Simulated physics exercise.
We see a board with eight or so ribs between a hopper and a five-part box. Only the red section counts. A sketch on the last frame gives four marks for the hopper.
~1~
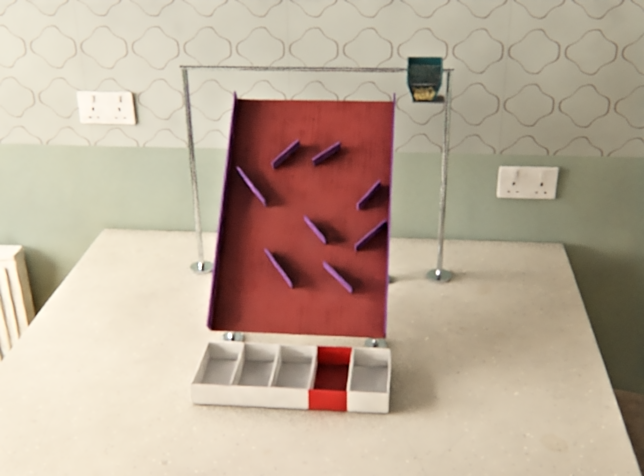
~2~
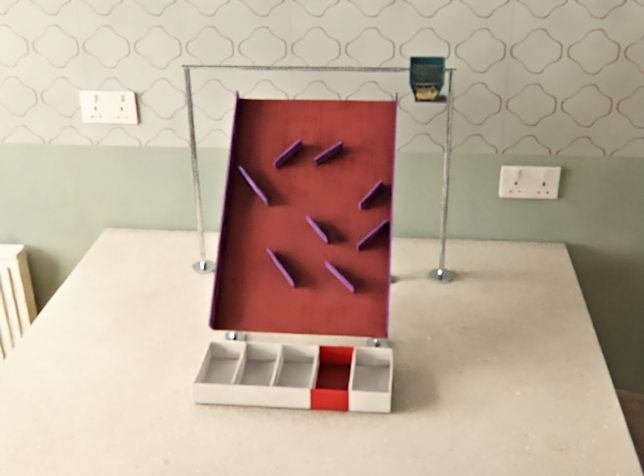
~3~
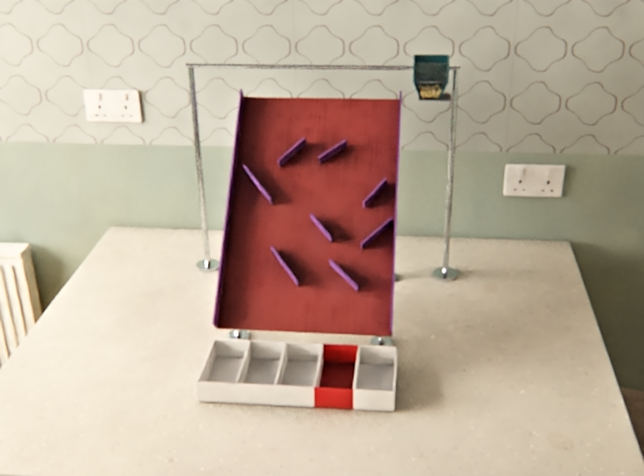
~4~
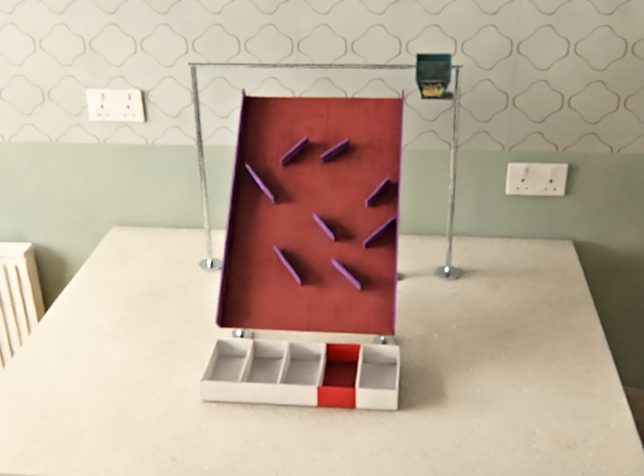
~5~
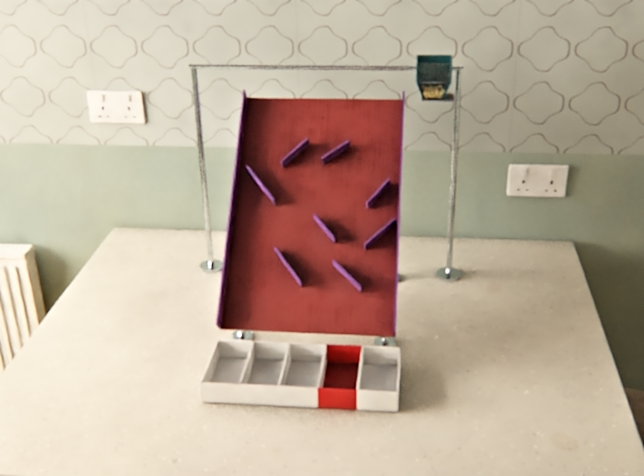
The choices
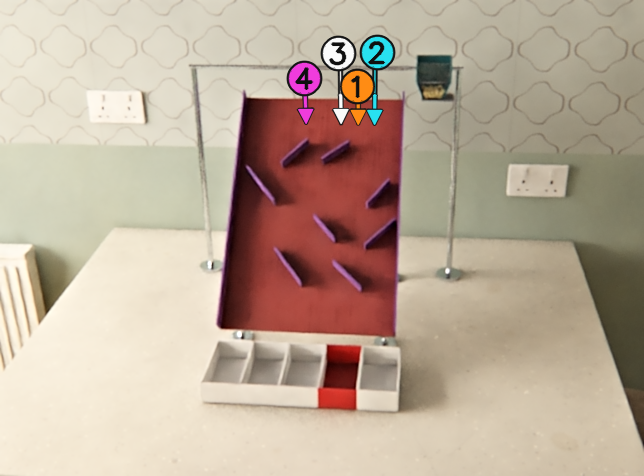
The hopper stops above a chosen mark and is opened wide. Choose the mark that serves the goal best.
Mark 4 does it best.
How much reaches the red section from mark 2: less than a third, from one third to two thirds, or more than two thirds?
Less than a third.
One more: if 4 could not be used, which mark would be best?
That is mark 3.
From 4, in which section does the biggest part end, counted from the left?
It is the fourth one.
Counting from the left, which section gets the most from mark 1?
The fifth.
On the marked copy, mark 1 meets the board at (358, 119); mark 2 meets the board at (374, 119); mark 3 meets the board at (341, 118); mark 4 meets the board at (305, 118).
With 1, a small share in the red section, the bulk in other sections, a small share outside the box.
With 2, only a few in the red section, all but a few in other sections, a small share outside the box.
With 3, close to a third in the red section, close to half in other sections, a small share outside the box.
With 4, the bulk in the red section, close to a quarter in other sections, only a few outside the box.
